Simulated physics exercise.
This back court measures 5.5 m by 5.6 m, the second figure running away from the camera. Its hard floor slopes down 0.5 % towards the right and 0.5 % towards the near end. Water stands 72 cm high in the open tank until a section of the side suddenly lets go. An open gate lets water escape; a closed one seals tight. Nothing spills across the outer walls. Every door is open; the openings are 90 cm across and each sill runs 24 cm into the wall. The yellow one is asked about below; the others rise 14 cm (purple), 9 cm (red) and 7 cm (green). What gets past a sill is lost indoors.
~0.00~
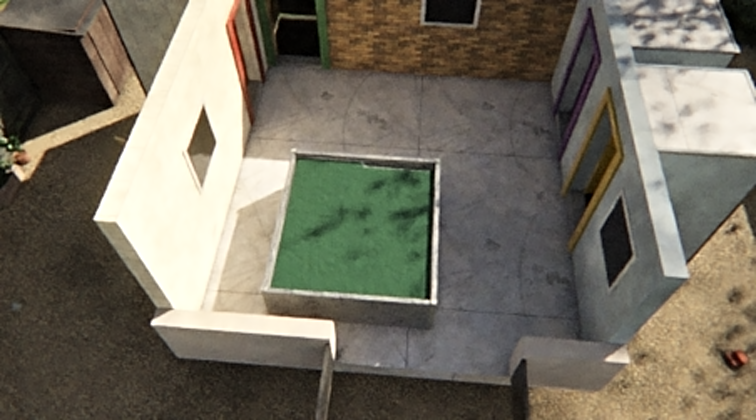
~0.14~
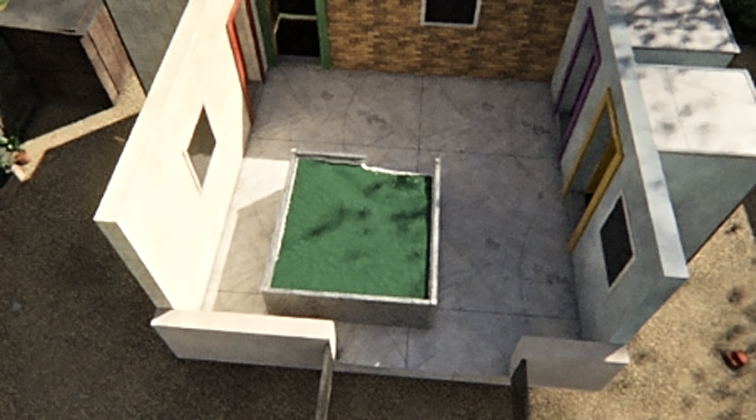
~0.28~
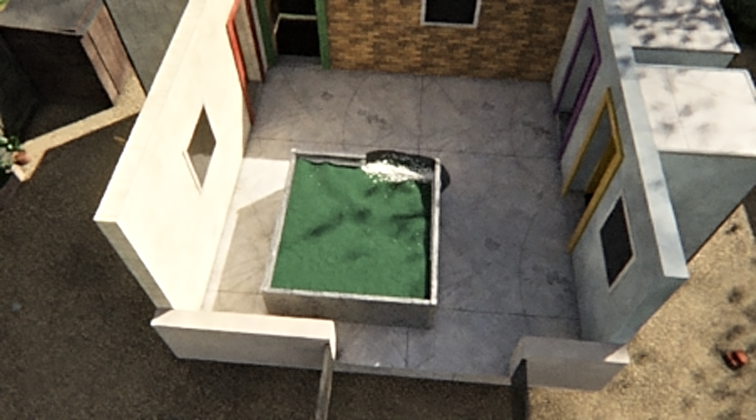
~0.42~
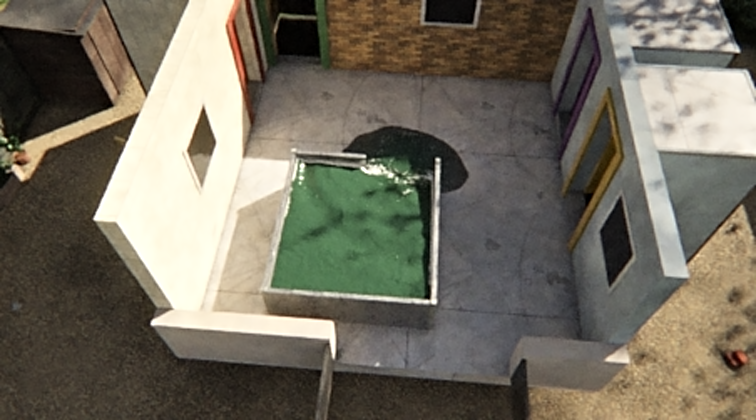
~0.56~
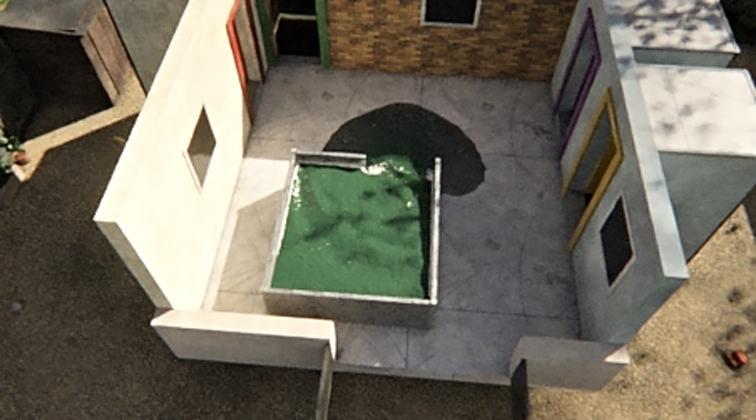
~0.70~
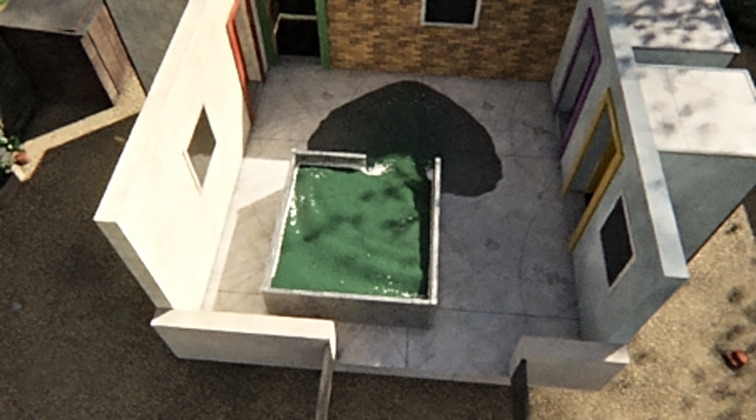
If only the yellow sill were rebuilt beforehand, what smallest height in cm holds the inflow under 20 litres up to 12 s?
Close to 5 cm is just enough.
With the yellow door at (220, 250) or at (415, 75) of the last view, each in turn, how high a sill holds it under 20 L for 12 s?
About 8.5 and 29 cm.
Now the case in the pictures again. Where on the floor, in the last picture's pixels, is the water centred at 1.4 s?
At about (380, 209).
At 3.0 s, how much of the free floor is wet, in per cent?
Near 50 per cent is wet.
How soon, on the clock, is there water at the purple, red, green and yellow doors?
Arrival: Purple 1.6 s, red 1.8 s, green 1.5 s, yellow 3.0 s.
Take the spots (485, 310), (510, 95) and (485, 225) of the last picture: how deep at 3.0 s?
Roughly 0, 27 and 0 cm, in turn.
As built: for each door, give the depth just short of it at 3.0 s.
Depths in cm: Purple 21, red 18, green 18, yellow 1.
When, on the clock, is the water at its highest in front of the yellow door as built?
Around 3.8 s.
After 1.4 s water covers 40 % of the floor, deepest (41 cm) near (408, 185); it has not reached the yellow door.
After 3.0 s water covers 50 % of the floor, deepest (36 cm) near (547, 83); it has not reached the yellow door.
After 12.0 s water covers 95 % of the floor, deepest (13 cm) near (257, 339); 6 cm at the yellow door, 0 litres in over its 23 cm sill.
At the yellow door as built, the water arrived by 3.1 s and peaked near 9 cm at 3.8 s.
Run again over the same 12 s with other heights there, 28 litres in over 4.5 cm, 15 litres over 5.5 cm. The limit of 20 litres is kept from about 5 cm up.
